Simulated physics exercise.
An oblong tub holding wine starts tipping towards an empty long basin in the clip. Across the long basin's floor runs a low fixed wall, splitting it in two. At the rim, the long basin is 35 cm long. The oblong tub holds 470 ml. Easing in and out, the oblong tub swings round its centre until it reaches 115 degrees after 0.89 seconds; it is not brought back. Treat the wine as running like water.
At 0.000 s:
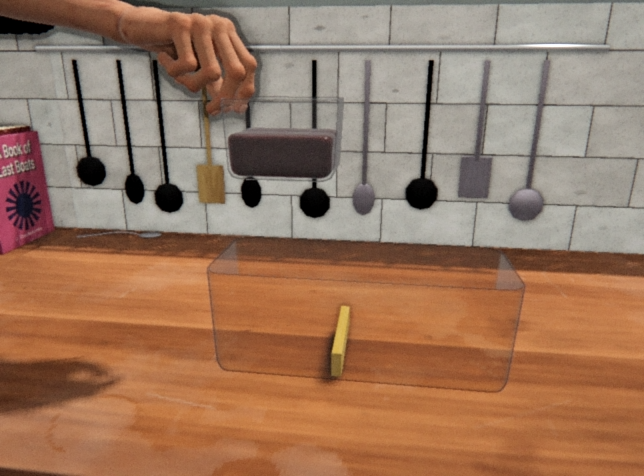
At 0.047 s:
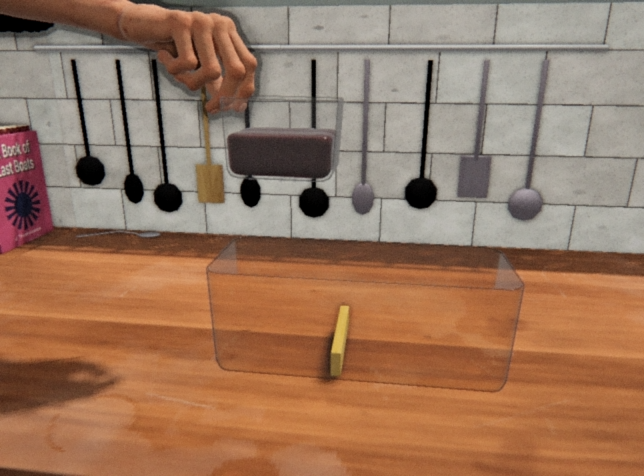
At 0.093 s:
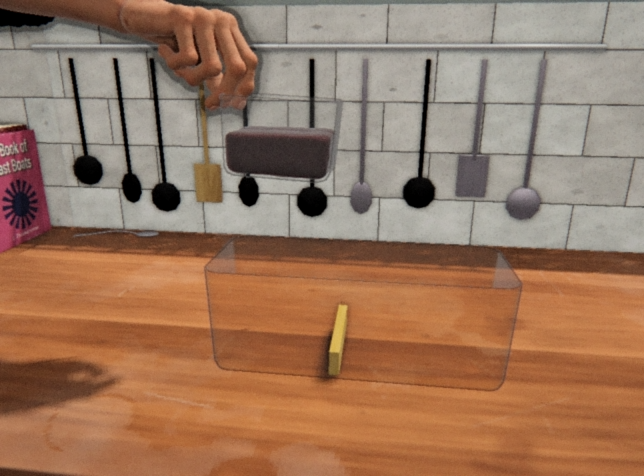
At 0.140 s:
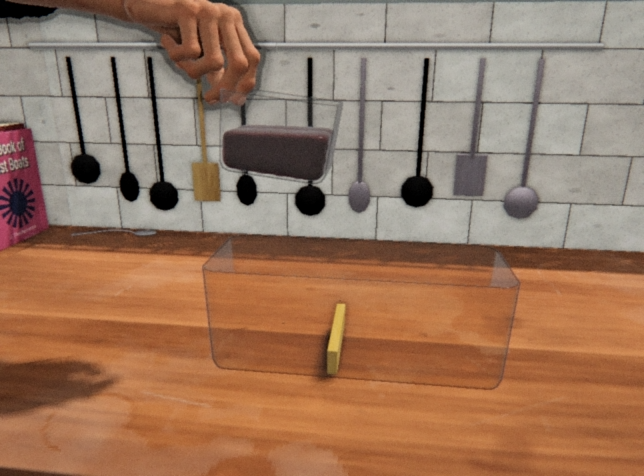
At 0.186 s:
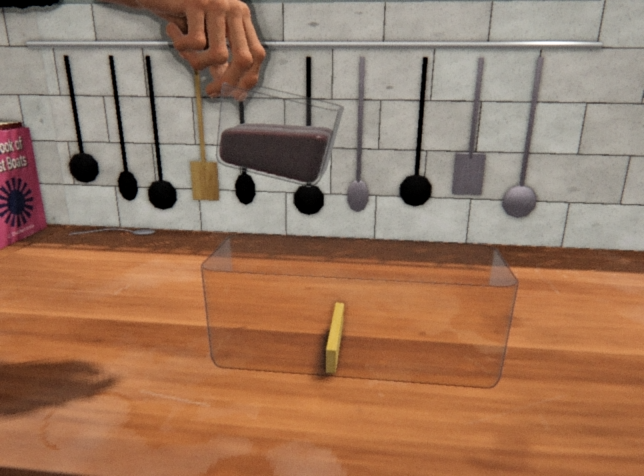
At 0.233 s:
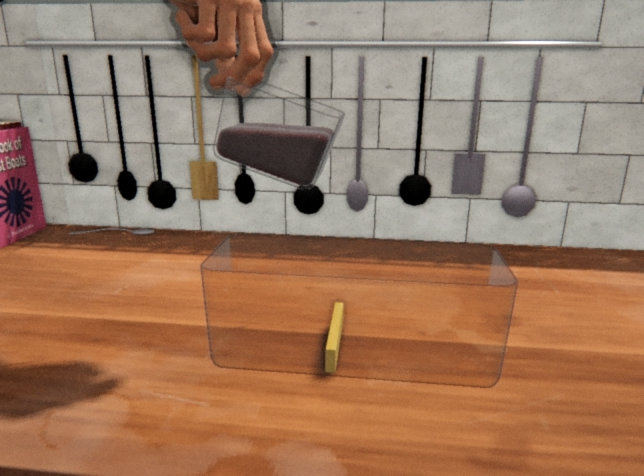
A hand slowly tilts a clear tub of dark liquid rightward above a clear basin.
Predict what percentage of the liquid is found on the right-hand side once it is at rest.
About 91 % is on the right.
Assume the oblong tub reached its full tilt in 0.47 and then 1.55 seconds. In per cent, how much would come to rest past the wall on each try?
85 in a hundred, followed by 95 in a hundred.
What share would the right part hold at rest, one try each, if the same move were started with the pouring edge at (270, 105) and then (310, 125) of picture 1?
Around 15 per cent first, around 60 per cent next.
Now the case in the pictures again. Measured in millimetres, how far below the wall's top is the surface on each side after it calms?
For the left, around 30 mm; for the right, around 14 mm.
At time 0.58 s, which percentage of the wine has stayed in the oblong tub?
Remaining: Near 56 % of the total.
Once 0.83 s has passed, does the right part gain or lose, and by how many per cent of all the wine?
The right part gains close to 18 per cent.
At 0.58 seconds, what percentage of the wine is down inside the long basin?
Around 6 percent.
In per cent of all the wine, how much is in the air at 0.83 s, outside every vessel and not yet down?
12 in a hundred, give or take.
After 0.58 s the tilt is 84° and 55 per cent is still to pour, 0 is left of the wall and 6 right of it.
After 0.83 s the tilt is 114° and 8 per cent is still to pour, 7 is left of the wall and 73 right of it.
After 1.10 s the tilt is 115° and 0 per cent is still to pour, 8 is left of the wall and 92 right of it.
After 1.39 s the tilt is 115° and 0 per cent is still to pour, 8 is left of the wall and 91 right of it.
In the end 8 per cent lies left of the wall, 91 right of it and 1 outside.
